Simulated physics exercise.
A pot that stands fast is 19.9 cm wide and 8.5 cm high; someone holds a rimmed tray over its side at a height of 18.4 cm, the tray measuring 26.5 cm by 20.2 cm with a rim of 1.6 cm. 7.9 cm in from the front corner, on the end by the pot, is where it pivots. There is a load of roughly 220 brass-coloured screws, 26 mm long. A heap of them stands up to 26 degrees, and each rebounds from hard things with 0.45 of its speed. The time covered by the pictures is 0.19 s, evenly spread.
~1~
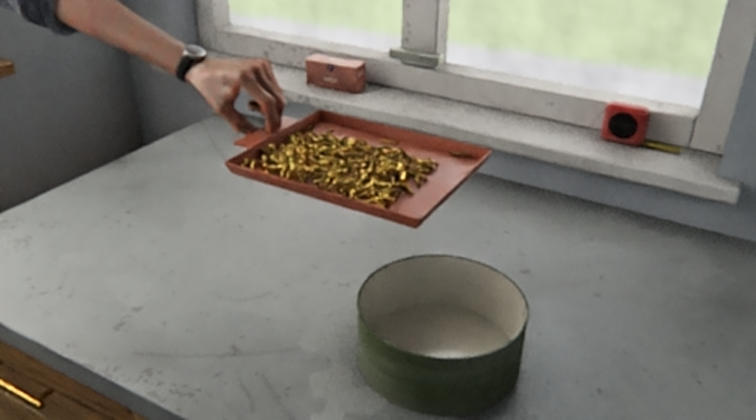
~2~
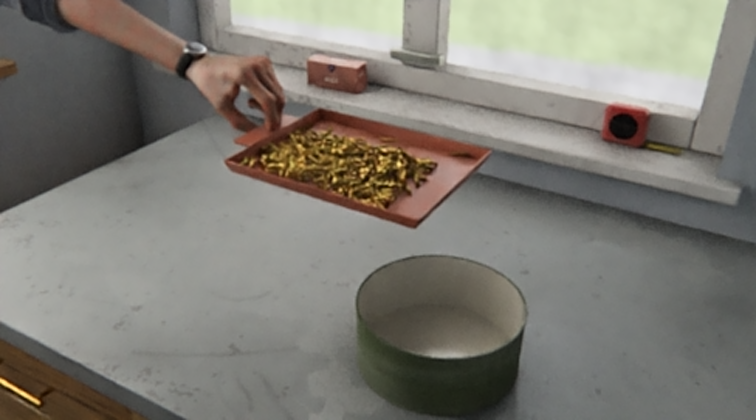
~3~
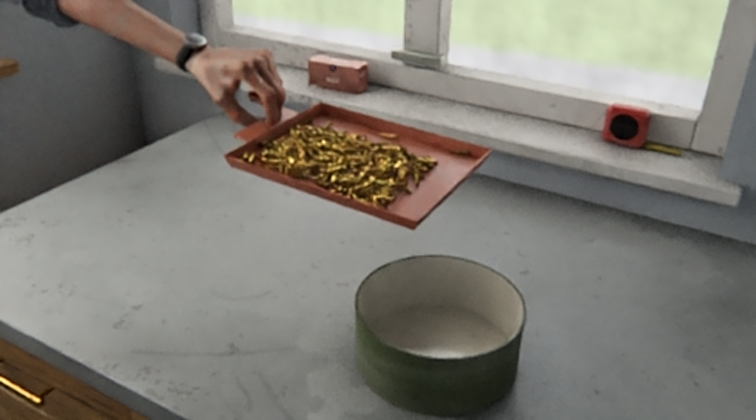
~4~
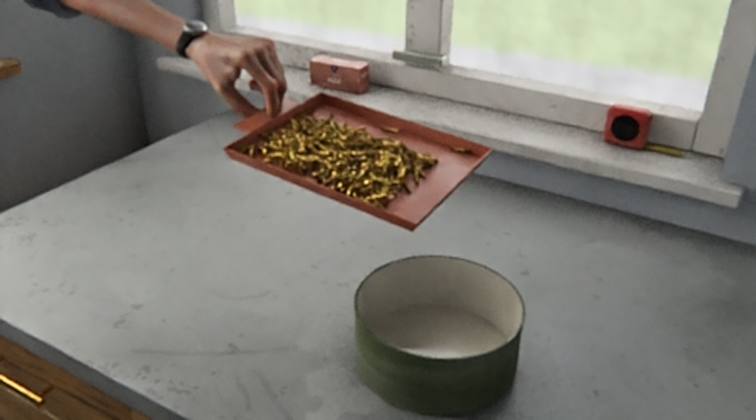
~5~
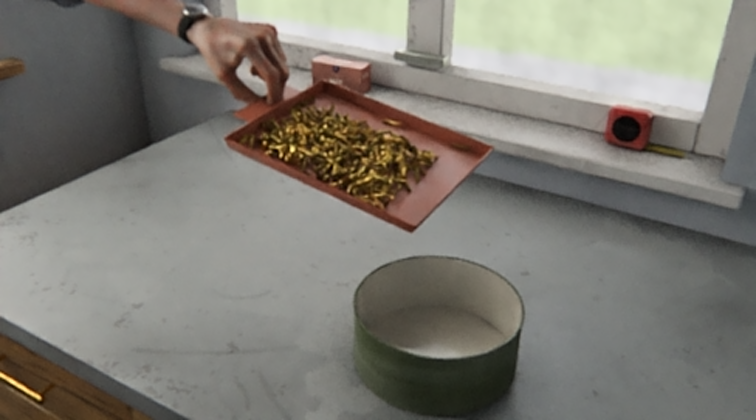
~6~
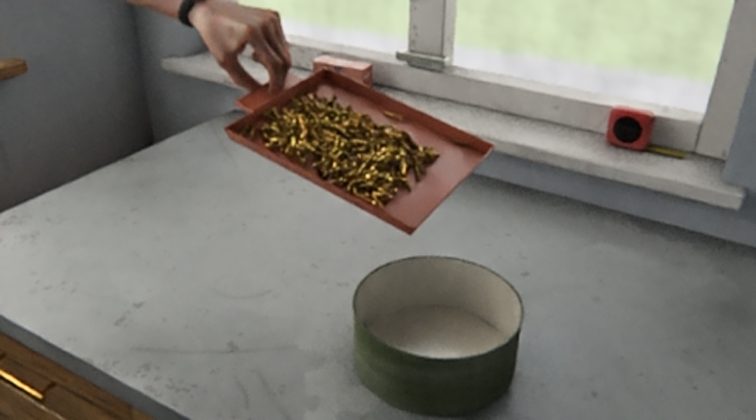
In this clip, a hand wearing a wristwatch holds a rimmed reddish tray of brass-coloured screws above a gray counter beside a green pot, gradually raising the tray's handle end so it slants slightly toward the pot.
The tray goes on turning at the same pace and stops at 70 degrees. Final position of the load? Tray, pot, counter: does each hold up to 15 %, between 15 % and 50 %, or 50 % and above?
Left on the tray: Up to 15 %; pot: 50 % and above; counter: Up to 15 %.
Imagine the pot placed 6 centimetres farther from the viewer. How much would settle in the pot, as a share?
Share in pot: Approx. 70 %.
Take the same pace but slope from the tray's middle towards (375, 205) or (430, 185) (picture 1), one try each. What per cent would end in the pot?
About 90 and 45 per cent.
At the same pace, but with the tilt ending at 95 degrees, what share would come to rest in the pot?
Around 100 per cent, then.
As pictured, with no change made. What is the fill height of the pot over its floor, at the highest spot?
About 3.0 centimetres.
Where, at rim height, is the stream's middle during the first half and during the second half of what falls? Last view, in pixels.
Earlier half close to (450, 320), later half at (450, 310) in pixels.
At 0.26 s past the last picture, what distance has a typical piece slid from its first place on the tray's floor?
By then it sits near 3 cm from where it began.
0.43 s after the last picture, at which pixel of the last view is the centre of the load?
Around (410, 196).
Then, 0.26 s after the last picture, tilt 42 degrees; the tray holds 100 %, the pot 0 %.
Then, 0.43 s after the last picture, tilt 61 degrees; the tray holds 95 %, the pot 0 %.
Then, 0.73 s after the last picture, tilt 70 degrees; the tray holds 5 %, the pot 90 %.
In the end, tray 5 %, pot 95 %, counter 0 %.
